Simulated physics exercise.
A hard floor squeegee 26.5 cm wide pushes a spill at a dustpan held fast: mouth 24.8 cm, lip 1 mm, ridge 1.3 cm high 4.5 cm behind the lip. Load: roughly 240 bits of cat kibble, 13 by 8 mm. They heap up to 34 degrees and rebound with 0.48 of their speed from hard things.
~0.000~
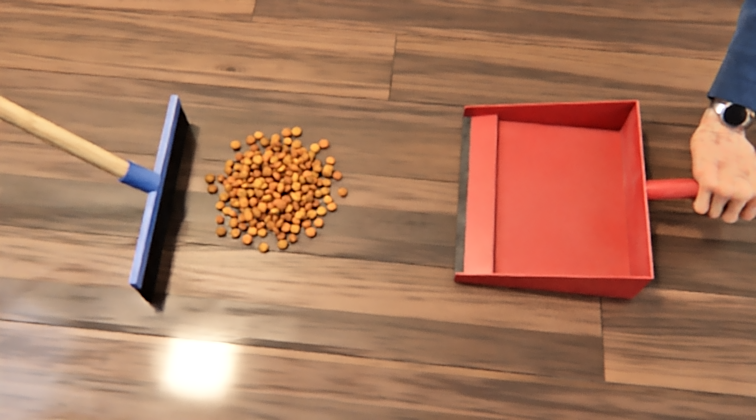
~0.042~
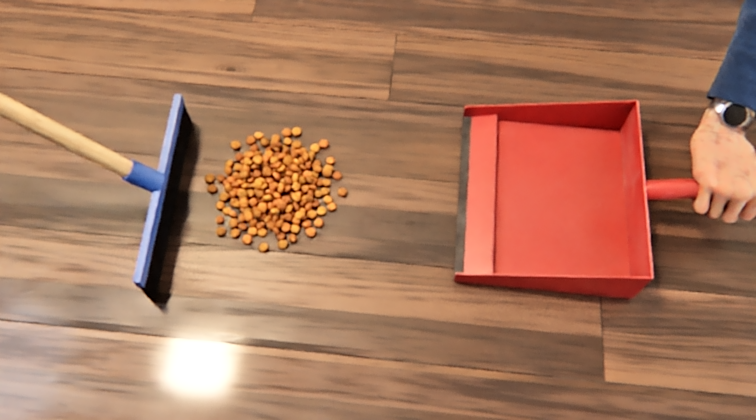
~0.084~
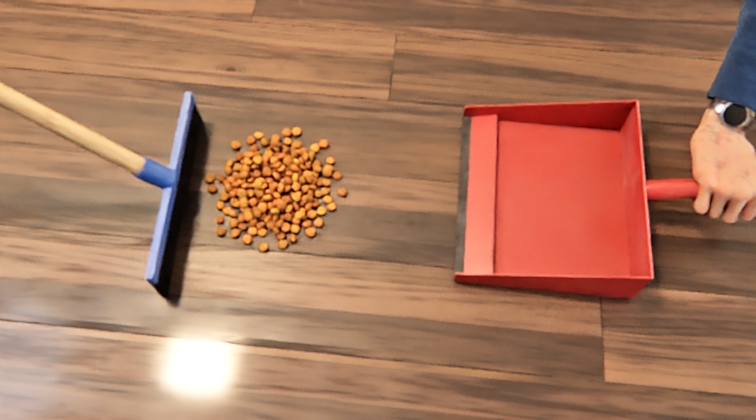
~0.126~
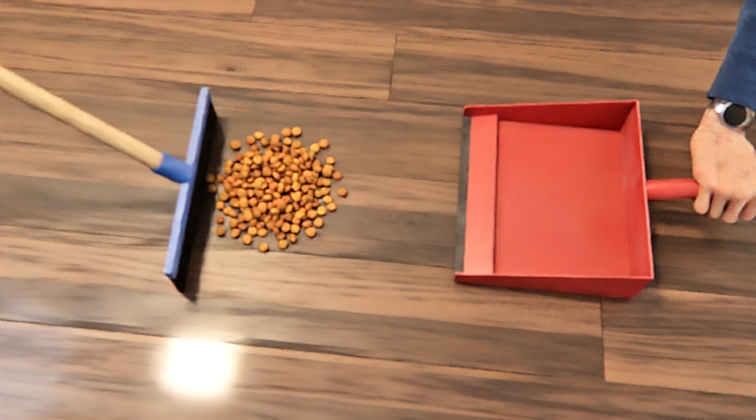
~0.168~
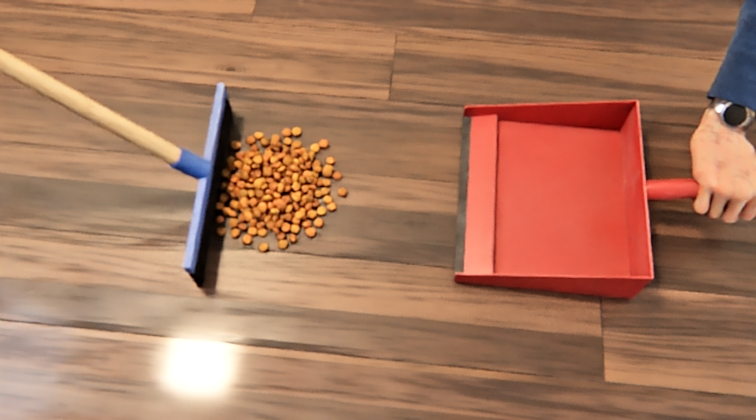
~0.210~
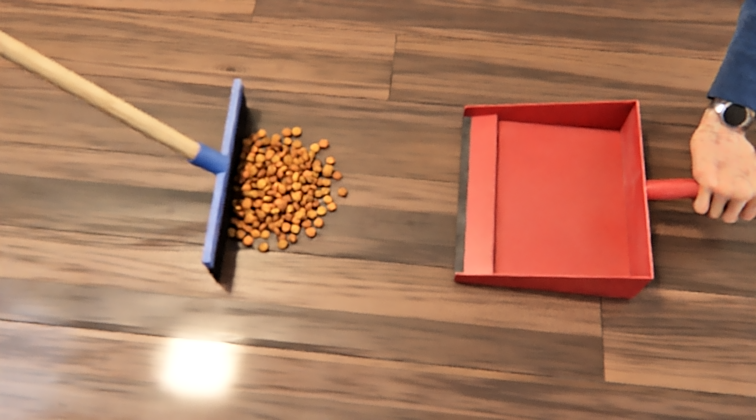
The clip opens on a wooden floor with a blue-headed squeegee left of a loose pile of orange-brown kibble, while a hand holds a red dustpan at right. The blade slides rightward, closing the small gap, then presses into the pile's left edge, nudging some pieces while the dustpan stays still.
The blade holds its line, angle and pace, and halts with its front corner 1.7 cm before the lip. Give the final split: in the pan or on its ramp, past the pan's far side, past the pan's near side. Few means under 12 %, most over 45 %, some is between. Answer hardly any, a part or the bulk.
In the pan or on its ramp: A part; past the pan's far side: A part; past the pan's near side: Hardly any.
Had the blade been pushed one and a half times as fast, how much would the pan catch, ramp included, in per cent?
It would be near 45 per cent.
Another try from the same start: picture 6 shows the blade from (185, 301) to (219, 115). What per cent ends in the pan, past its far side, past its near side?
Pan 25, far 0, near 10.
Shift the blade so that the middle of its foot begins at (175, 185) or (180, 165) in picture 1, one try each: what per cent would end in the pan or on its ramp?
Some 35 and 25 per cent.
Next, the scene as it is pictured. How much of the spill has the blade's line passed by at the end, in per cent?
Roughly 10 per cent.
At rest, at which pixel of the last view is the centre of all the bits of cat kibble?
Around (464, 152).
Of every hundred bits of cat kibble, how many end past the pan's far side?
Roughly 20 per cent.
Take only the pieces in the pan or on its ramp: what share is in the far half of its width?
Some 80 per cent.
After 0.49 s, middle of the blade 16 cm from the lip; 0 % over the lip, far side 0 %, near side 0 %.
After 0.67 s, middle of the blade 8 cm from the lip; 0 % over the lip, far side 10 %, near side 0 %.
After 0.98 s, middle of the blade 2 cm from the lip; 40 % over the lip, far side 20 %, near side 0 %.
At rest (1.5 s), pan 40 %, far side 20 %, near side 0 %, in front of the lip or behind the blade 40 %.
